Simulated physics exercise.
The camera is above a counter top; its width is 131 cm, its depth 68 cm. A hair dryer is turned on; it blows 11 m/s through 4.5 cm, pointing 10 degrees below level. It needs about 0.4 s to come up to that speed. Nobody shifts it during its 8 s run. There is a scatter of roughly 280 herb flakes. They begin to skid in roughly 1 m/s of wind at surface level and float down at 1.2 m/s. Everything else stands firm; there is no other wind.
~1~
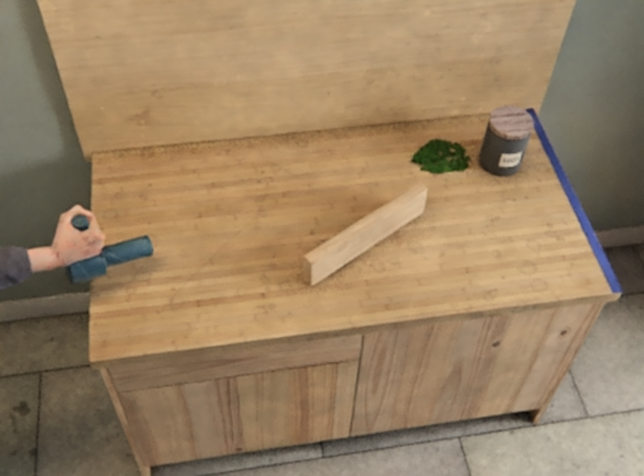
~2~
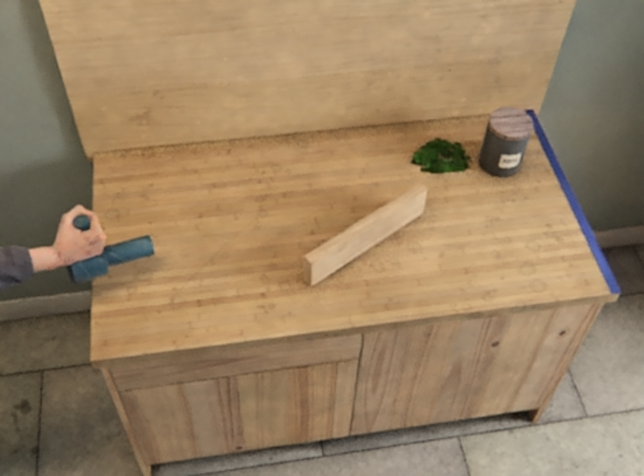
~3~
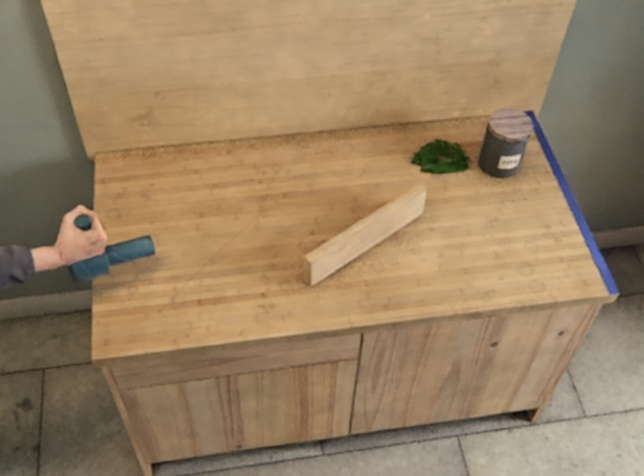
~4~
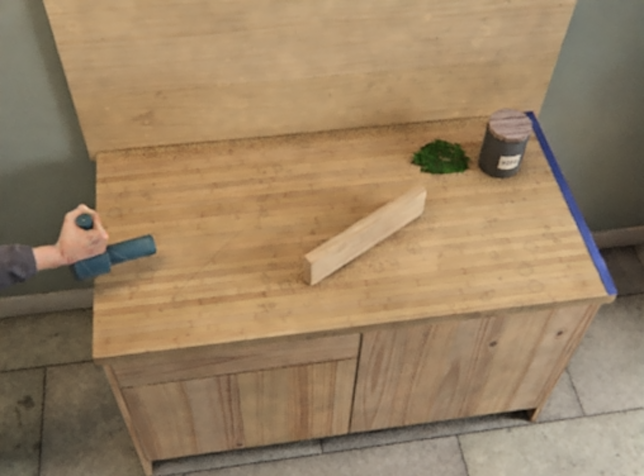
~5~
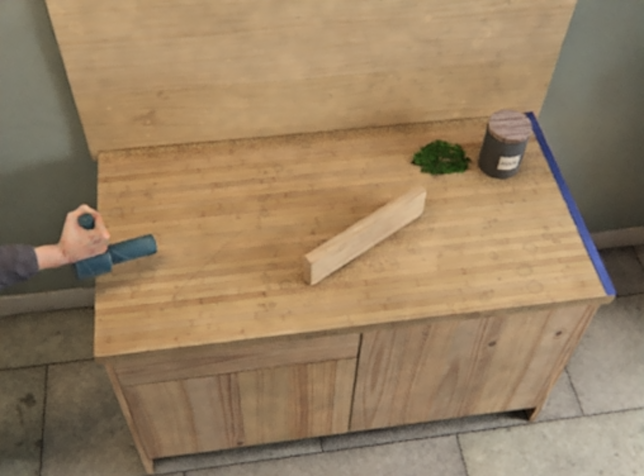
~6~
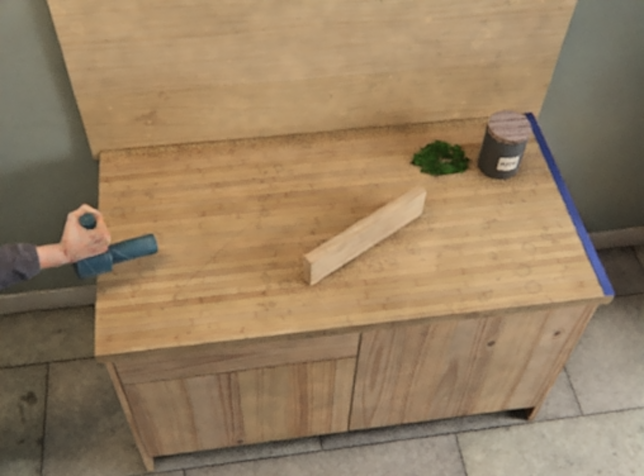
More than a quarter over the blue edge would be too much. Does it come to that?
More than a quarter over the blue edge: Yes.
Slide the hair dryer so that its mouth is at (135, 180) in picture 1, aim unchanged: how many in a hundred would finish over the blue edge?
In that case some 60 per cent.
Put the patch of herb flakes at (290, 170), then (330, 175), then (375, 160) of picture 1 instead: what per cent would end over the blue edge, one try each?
In turn about 90 %, 100 %, 100 %.
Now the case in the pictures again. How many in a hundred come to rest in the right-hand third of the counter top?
Near 1 %.
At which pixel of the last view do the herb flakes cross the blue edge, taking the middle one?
At about (542, 134).
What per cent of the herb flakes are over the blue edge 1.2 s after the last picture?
About 100 %.
Then, 1.2 s after the last picture the count stands so, 97 % are over the blue edge.
Then, 2.2 s after the last picture the count stands so, 98 % are over the blue edge.
Then, 4.0 s after the last picture the count stands so, 99 % are over the blue edge.
Then, 7.6 s after the last picture, at the end, 99 % are over the blue edge.
